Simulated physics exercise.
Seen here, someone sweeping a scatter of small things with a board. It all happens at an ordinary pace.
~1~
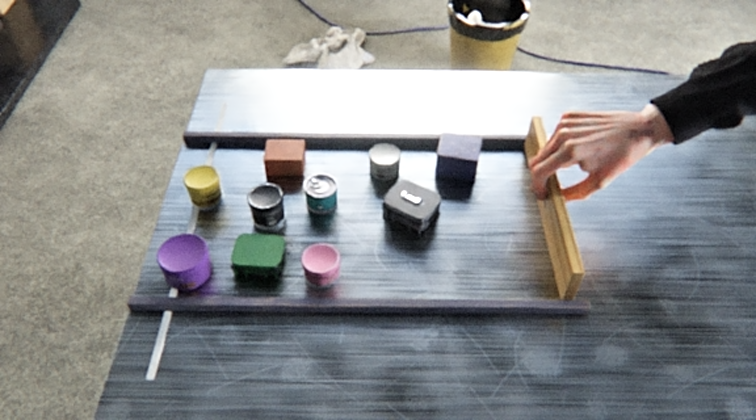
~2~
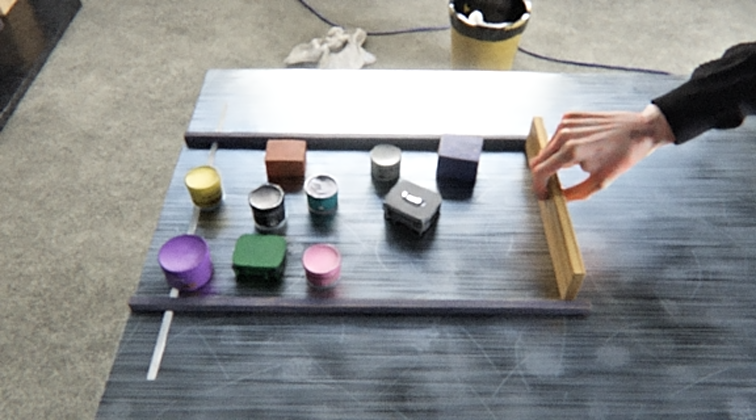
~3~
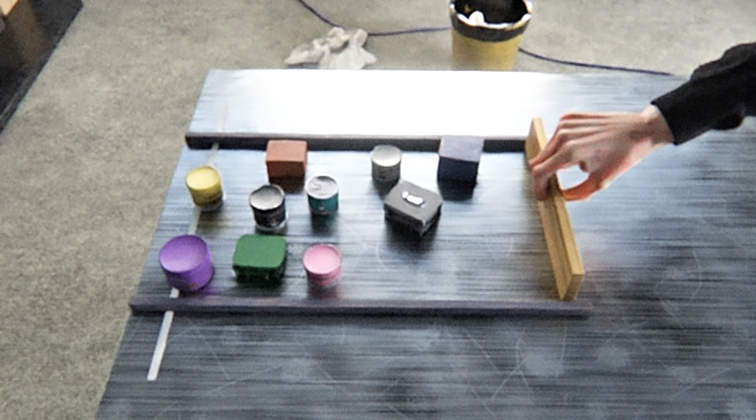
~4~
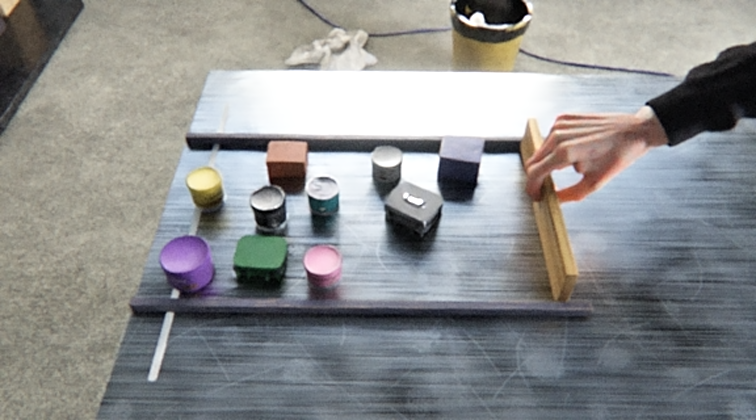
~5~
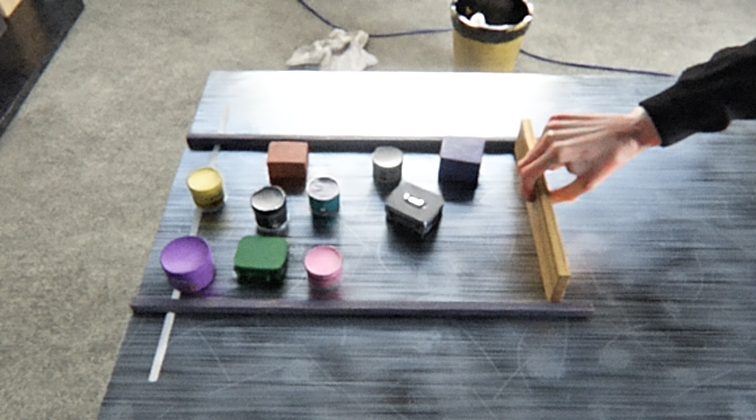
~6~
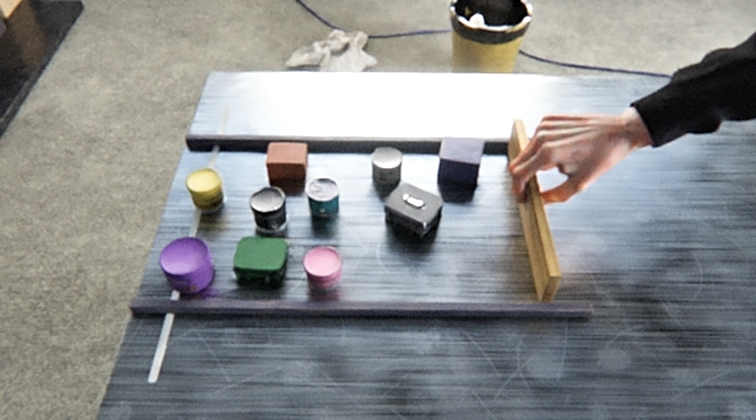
A hand sliding a wooden board slightly left across a dark table, near scattered small tubs, tins and boxes that stay still.
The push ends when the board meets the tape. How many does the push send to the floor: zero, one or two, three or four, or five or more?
In the end the number that fall off is five or more.
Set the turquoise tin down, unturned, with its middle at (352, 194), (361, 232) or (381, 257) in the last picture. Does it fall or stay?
In turn it holds on; holds on; holds on.
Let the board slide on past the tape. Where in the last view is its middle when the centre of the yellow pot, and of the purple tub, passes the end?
About (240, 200), and (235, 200) for the other.
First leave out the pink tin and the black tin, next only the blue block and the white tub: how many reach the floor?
It would be 4 and 4.
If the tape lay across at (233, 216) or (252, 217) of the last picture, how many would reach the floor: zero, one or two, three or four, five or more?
One after another: One to two; none at all.
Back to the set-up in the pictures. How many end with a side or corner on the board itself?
In contact: 4.
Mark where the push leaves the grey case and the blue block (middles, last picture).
First (169, 217), then (188, 159).
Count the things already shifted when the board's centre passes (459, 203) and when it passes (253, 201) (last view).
At the one place 1, at the other 10.
Early on, none off yet; yellow pot at rest near (207, 191); purple tub at rest near (188, 265); green case at rest near (262, 260).
A while later, none off yet; yellow pot travelled about its own width near (179, 191); purple tub travelled about its own width near (152, 274); green case travelled about its own width near (192, 253).
Finally, the number that fall off is five or more; lost, white tub, orange block, black tin, green case, purple tub and yellow pot.
